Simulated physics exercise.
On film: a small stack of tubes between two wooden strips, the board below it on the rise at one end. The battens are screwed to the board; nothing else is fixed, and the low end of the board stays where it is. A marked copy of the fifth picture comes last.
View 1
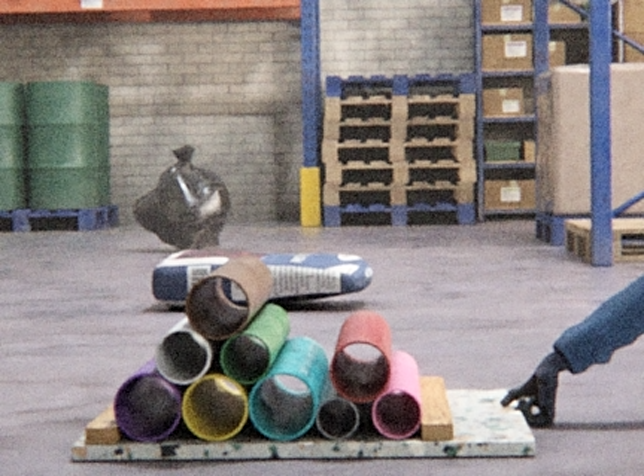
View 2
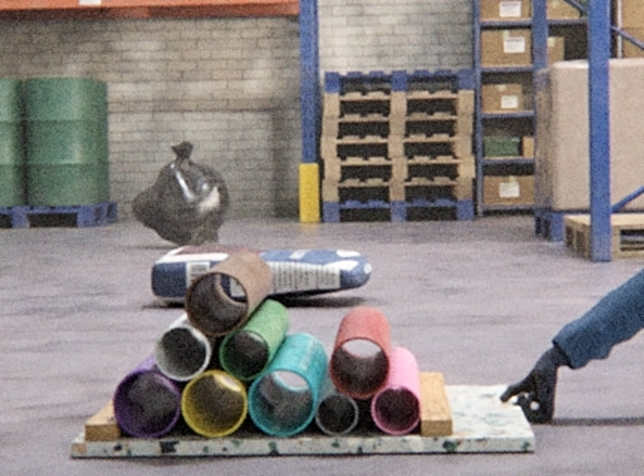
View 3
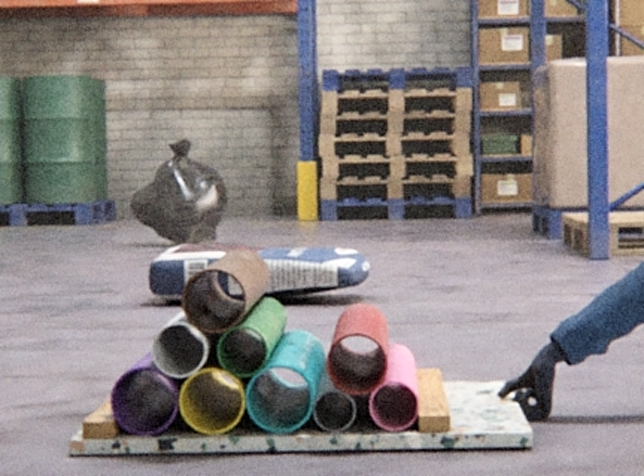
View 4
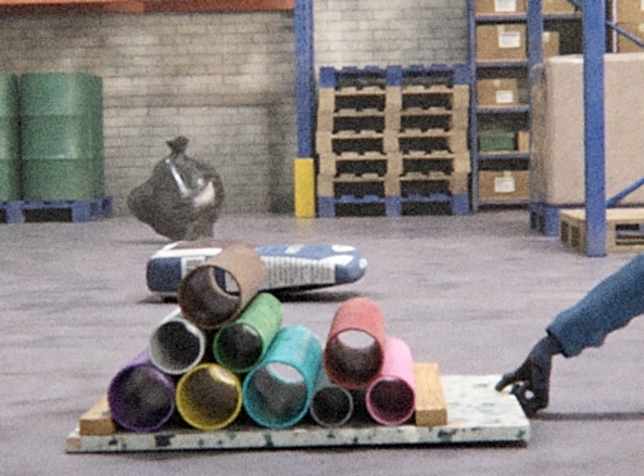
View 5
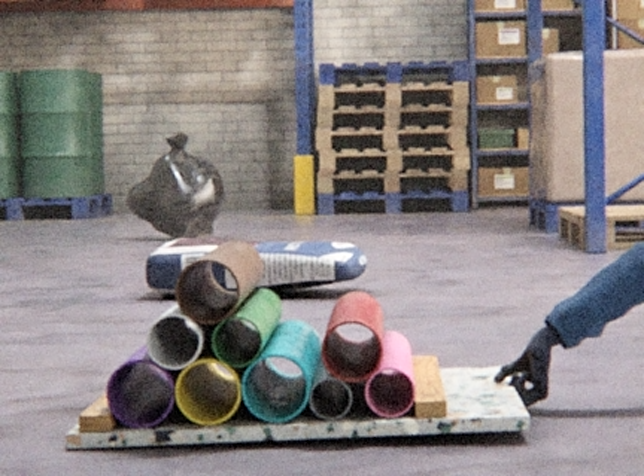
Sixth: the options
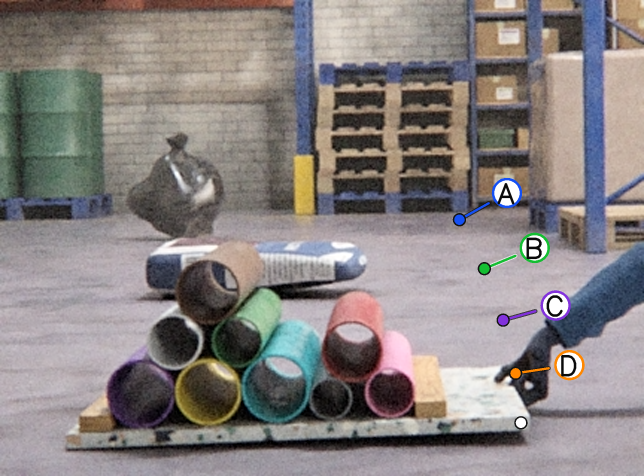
A dark-gloved hand in a blue sleeve holds the right end of a speckled board, seen from low across a grey warehouse floor. Purple, yellow, turquoise, grey and pink tubes lie between wooden strips, with white, green, red and brown ones above, before a bag, drums and pallets. The hand raises the board's right end slightly, the tubes keeping their arrangement, while the view shifts very slightly.
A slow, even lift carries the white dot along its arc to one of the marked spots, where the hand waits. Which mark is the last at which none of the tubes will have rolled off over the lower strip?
The highest mark that will do is A.
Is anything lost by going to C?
No.
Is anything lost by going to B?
No, at B.
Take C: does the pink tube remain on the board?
Yes.
On the marked copy, A at (459, 220); B at (484, 268); C at (503, 320); D at (516, 373); the white dot at (521, 423).
With A. Early on, board at 17°.
Further on, board at 28°.
At the end, board at 28°, none over the low batten.
As for the rest, B none over the low batten; C none over the low batten; D none over the low batten.
